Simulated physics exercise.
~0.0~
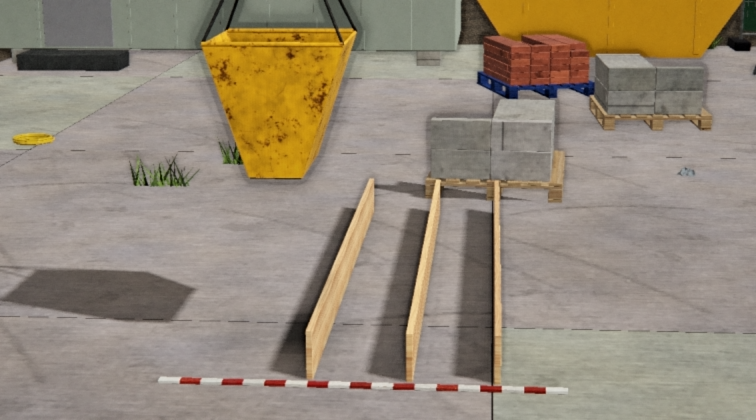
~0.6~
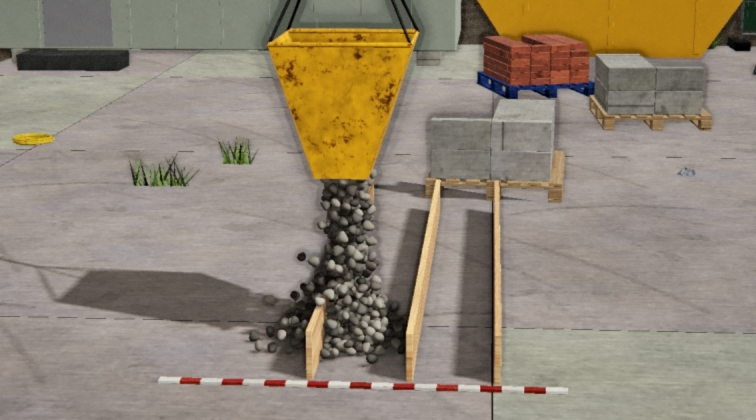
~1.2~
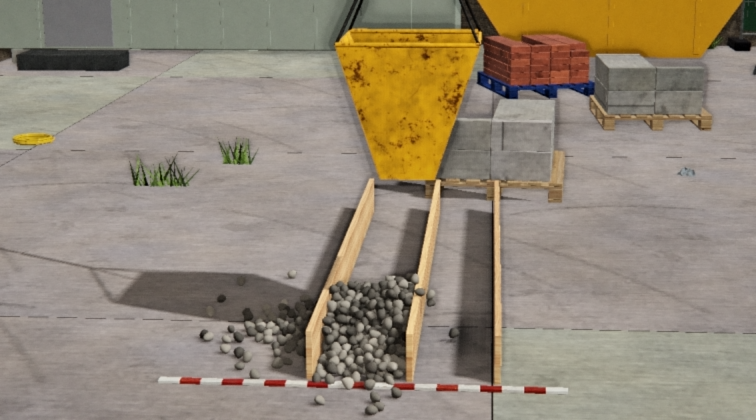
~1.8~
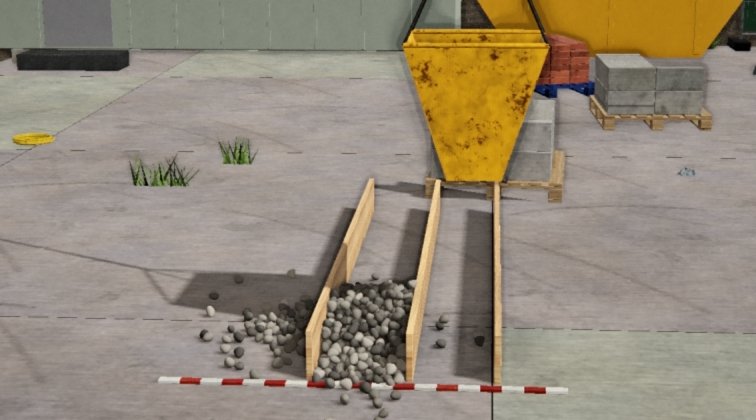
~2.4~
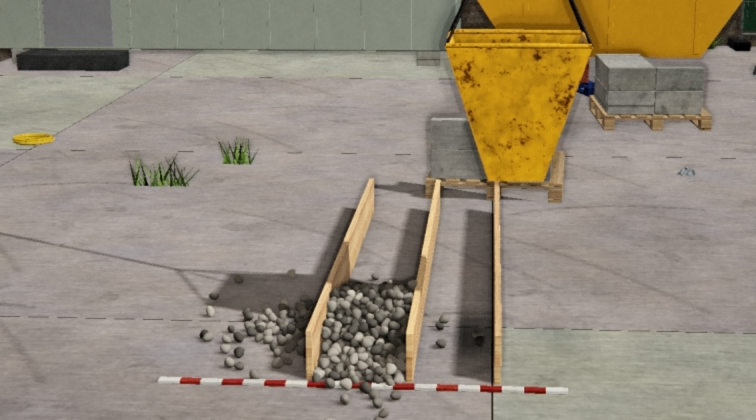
A rusty yellow skip hangs over a grey concrete yard, seen from slightly above, with three wooden planks on the ground marking two bays behind a red and white striped bar. Red and grey blocks sit on pallets behind, and tufts of grass grow at the left. The skip moves right and grey cobbles pour from its bottom, striking the left plank and piling between it and the middle one. Soon empty, the skip keeps travelling right. Most stones settle in the left bay, some scatter left of it, and barely any reach the right bay.
